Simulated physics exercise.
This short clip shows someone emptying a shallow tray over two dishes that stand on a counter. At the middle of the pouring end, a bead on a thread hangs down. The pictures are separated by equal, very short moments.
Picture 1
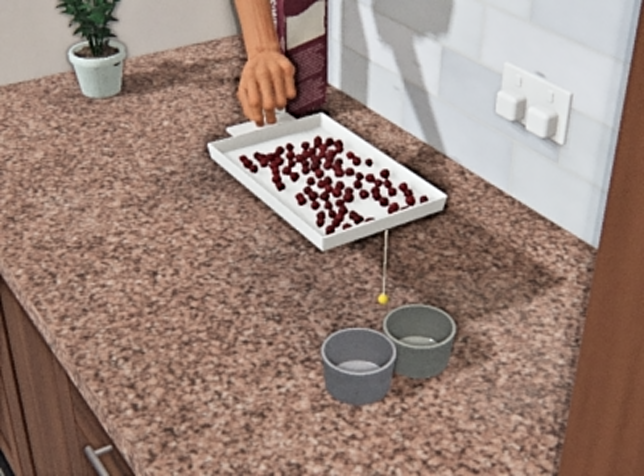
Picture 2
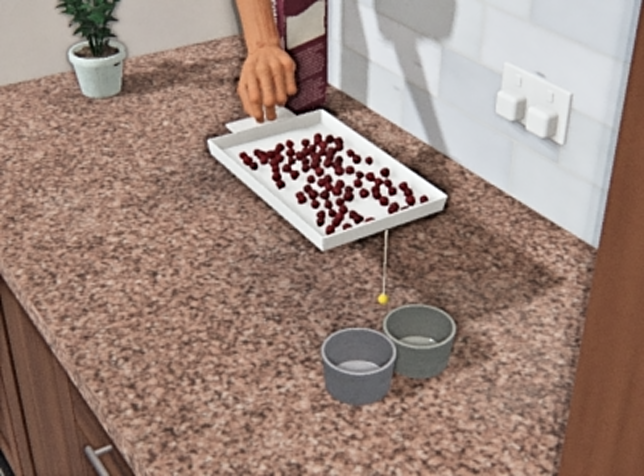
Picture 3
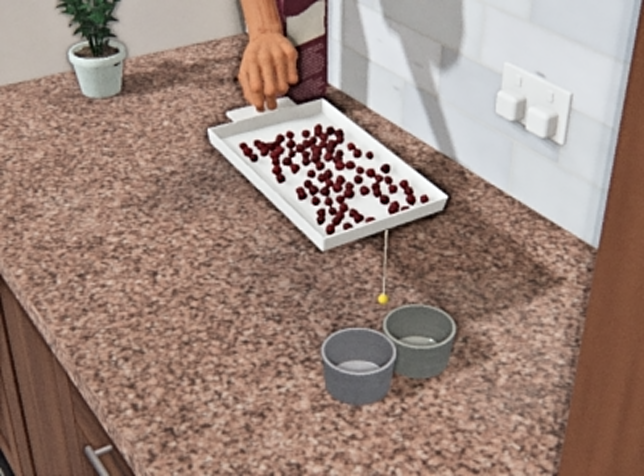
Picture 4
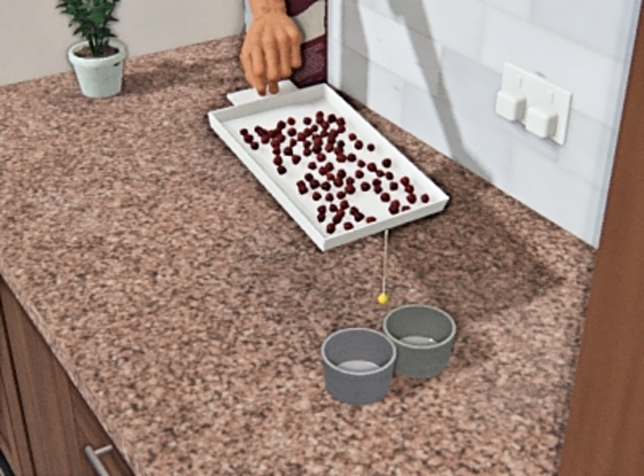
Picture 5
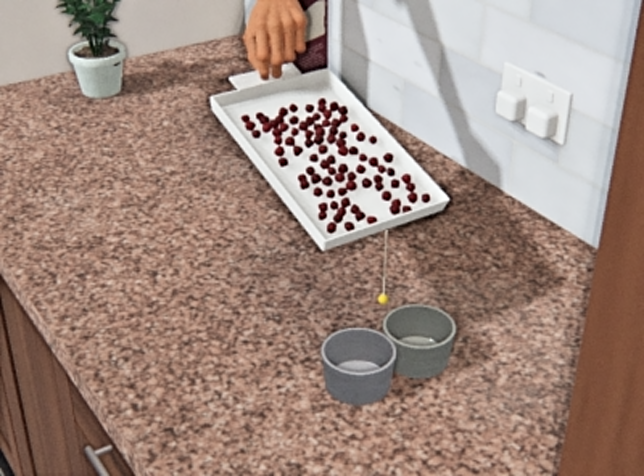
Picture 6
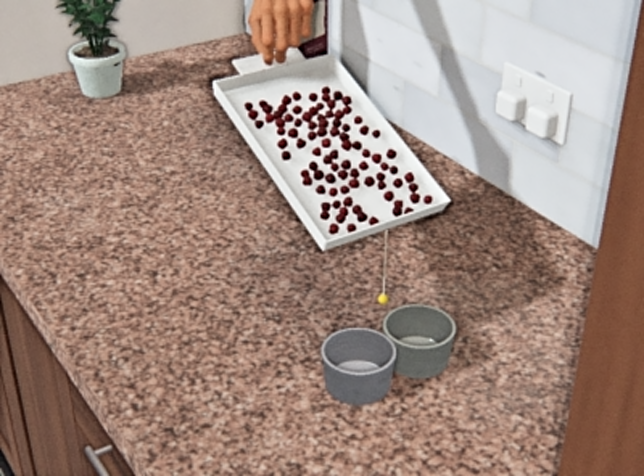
A white tray of dark red dried cherries tilting gradually as a hand raises its far end above two grey dishes.
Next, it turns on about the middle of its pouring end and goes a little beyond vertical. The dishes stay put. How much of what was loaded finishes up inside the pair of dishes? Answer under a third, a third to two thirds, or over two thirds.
Inside the pair of dishes: A third to two thirds.
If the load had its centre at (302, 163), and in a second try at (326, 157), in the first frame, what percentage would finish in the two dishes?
Near 70 % and 60 %.
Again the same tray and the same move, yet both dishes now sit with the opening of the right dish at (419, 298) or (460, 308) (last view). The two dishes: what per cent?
Close to 0 in a hundred, then close to 40 in a hundred.
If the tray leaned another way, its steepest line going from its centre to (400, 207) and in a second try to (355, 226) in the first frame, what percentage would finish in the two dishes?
30 and 60 per cent, in that order.
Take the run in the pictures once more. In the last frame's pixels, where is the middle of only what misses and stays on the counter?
The centre sits near (478, 391).
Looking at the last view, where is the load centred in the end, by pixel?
At about (422, 363), give or take.
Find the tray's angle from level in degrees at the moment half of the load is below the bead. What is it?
Near 120 degrees.
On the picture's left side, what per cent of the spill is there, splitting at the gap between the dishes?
It comes to about 10 percent.
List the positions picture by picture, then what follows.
In the first picture, corners of the pouring end (323, 236) and (443, 196), level; middle of the load (328, 181), dried cherries; left dish (379, 383); right dish (440, 357); bead on its thread (383, 299).
In the second picture, corners of the pouring end (323, 236) and (443, 196), level; middle of the load (328, 179).
In the third picture, corners of the pouring end (324, 237) and (444, 196), tipped barely, level across its low end; middle of the load (329, 174).
In the fourth picture, corners of the pouring end (325, 237) and (445, 197), tipped a little, level across its low end; middle of the load (330, 167).
In the fifth picture, corners of the pouring end (326, 238) and (446, 198), tipped clearly, level across its low end; middle of the load (331, 160).
In the sixth picture, corners of the pouring end (327, 239) and (446, 199), tipped clearly, level across its low end; middle of the load (334, 154); left dish (379, 383); right dish (440, 357).
Just after the last frame, tray tipped steeply; almost all on the tray; about a tenth in the air.
A moment on, tray tipped past a quarter turn; the larger part on the tray; just a few in the left dish; about a tenth in the right dish; just a few outside both; just a few in the air.
Further on, tray tipped past a quarter turn; roughly a quarter in the left dish; roughly a quarter in the right dish; roughly half outside both.
When it is over, tray tipped past a quarter turn; roughly a quarter in the left dish; roughly a quarter in the right dish; roughly half outside both.
